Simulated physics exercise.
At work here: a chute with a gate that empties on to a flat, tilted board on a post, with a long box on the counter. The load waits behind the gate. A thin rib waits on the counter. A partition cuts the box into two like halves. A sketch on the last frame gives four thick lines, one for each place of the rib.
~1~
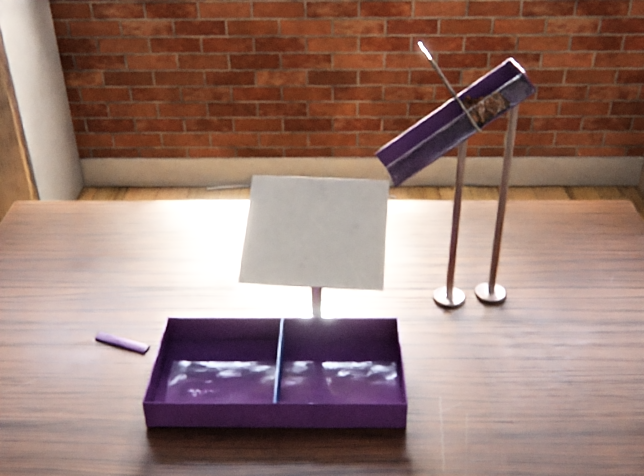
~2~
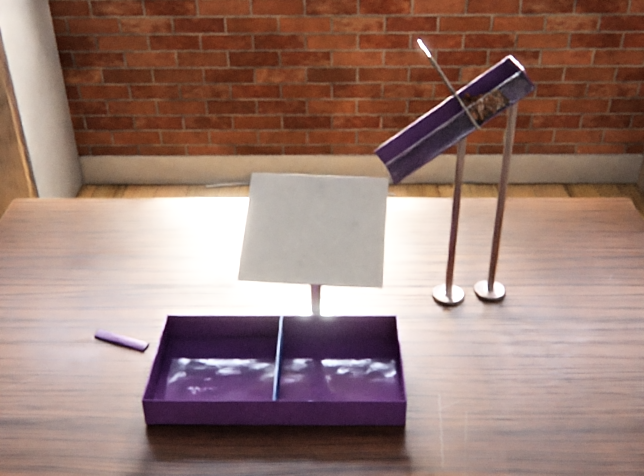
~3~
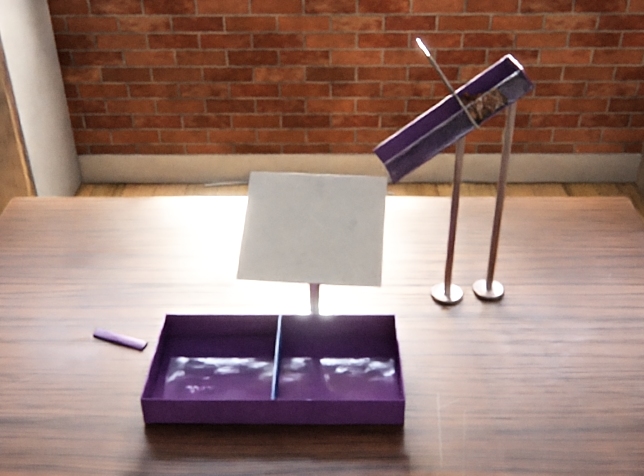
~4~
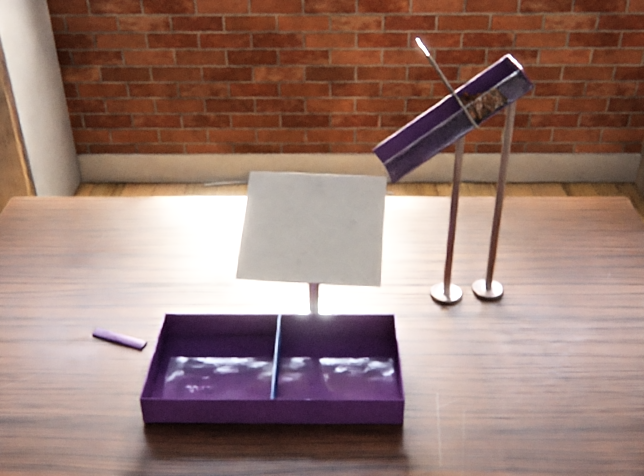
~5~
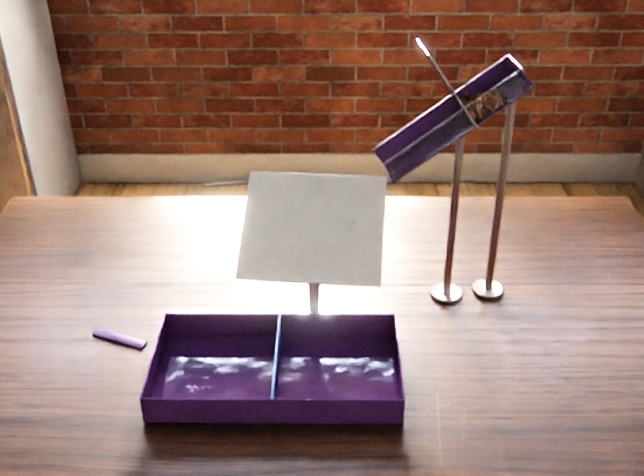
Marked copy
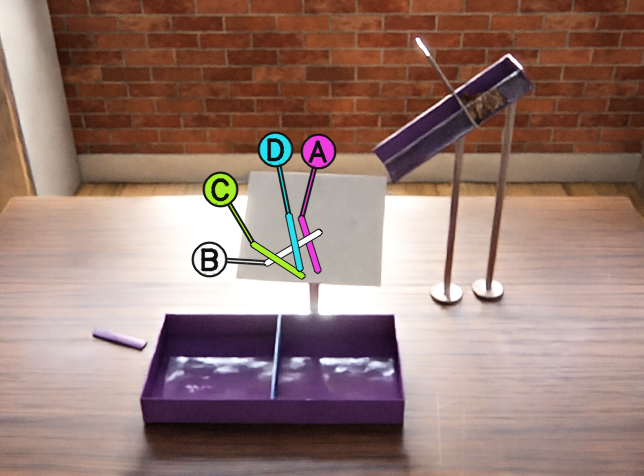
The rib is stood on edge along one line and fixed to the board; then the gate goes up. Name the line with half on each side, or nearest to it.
B beats the others.
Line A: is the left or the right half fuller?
The right half.
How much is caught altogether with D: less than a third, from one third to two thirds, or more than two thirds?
More than two thirds.
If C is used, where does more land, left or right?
Right.
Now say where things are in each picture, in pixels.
Load behind the gate (484, 106), cereal balls; lip of the chute (392, 179), sloping gently, in the first picture.
Middle of the board (315, 228), tilted fairly steeply; middle of its low edge (309, 284); of its high edge (320, 175), in the second picture.
Front corners of the box (141, 399) and (405, 400); front end of its middle wall (272, 399), in the third picture.
Middle of the load (482, 102); lip (389, 175), in the fourth picture.
Middle of the load (482, 102); lip (389, 175), in the fifth picture.
On the marked copy, line A from (301, 218) to (317, 270); line B from (319, 232) to (267, 263); line C from (253, 244) to (302, 275); line D from (288, 215) to (299, 268).
Choosing A, of what is caught, not one piece in the left half, every piece in the right.
Choosing B, of what is caught, roughly two thirds in the left half, roughly a third in the right.
Choosing C, of what is caught, about a tenth in the left half, almost all in the right.
Choosing D, of what is caught, about a tenth in the left half, almost all in the right.
